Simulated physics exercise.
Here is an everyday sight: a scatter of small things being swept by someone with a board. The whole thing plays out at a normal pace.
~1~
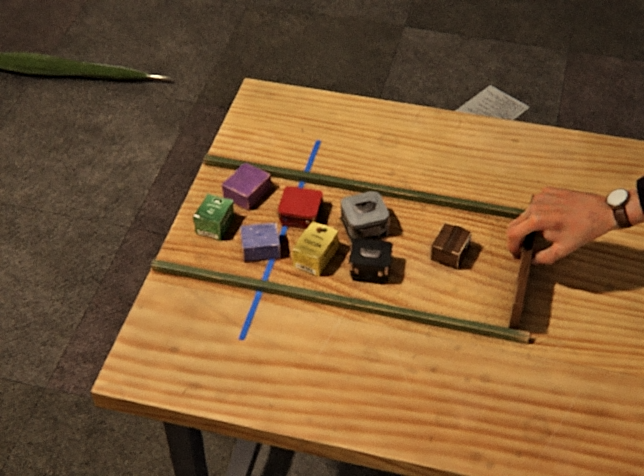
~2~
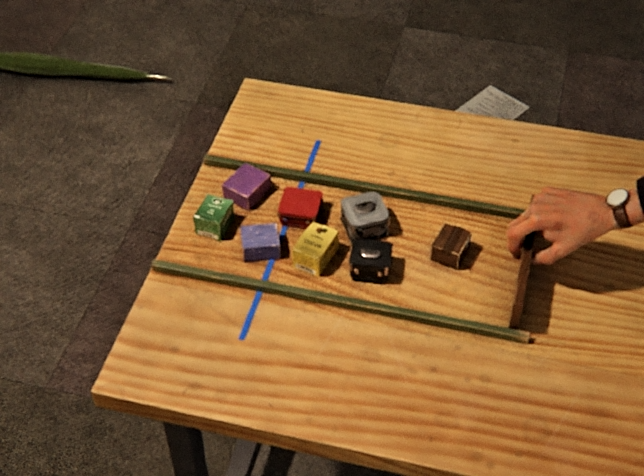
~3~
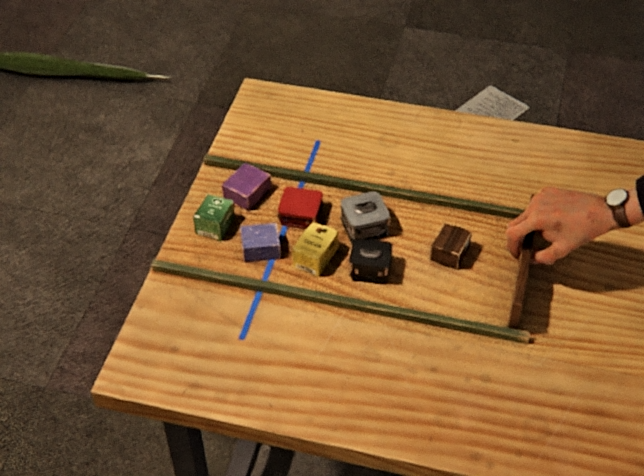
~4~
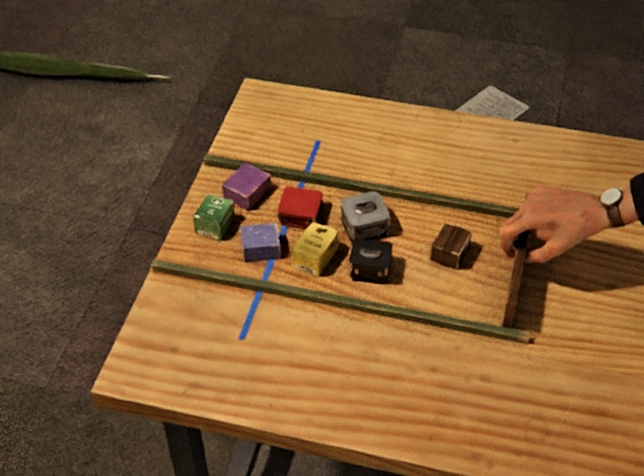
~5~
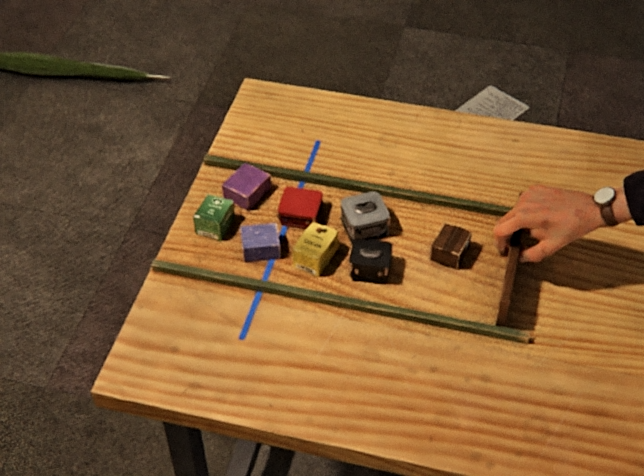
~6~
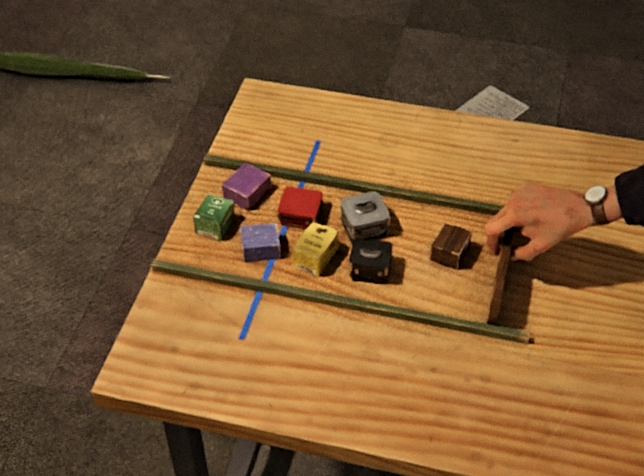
In the video, eight small colored blocks sit on a wooden table between two green rods, some near a blue line, while a hand at the right slides an upright board slightly left toward them; the blocks stay still.
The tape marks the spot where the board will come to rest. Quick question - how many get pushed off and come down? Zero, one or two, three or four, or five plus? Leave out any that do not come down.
It ends with one or a couple gone from the table.
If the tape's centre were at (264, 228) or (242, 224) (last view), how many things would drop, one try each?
The floor gets 2 the first time and 4 the second.
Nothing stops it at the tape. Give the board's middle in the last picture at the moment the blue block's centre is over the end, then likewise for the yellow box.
Approx. (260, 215) for the first, approx. (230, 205) for the second.
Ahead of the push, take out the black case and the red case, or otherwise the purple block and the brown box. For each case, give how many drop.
You'd see 0 fallen, and 1 in the other try.
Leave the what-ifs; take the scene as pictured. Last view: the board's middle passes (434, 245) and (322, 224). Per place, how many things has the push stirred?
Counts: 1 / 8.
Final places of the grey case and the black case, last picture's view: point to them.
Roughly at (249, 191) and at (257, 240), in that order.
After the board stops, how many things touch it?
At rest, 2 are in contact.
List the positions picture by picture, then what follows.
Green box (214, 217); purple block (247, 186); blue block (261, 242); board (525, 261); tape (283, 231), in the first frame.
Purple block (247, 187); red case (301, 209), in the second frame.
Blue block (261, 242); board (524, 261), in the third frame.
Green box (214, 217); yellow box (316, 249), in the fourth frame.
Purple block (247, 187); black case (371, 261), in the fifth frame.
Green box (214, 217); purple block (247, 187); blue block (261, 242); board (504, 257); tape (283, 231), in the sixth frame.
Soon after, none off yet; green box at rest near (214, 217); purple block at rest near (247, 187); blue block at rest near (261, 242).
In the end, the number that fall off is one or two; gone, purple block and green box.
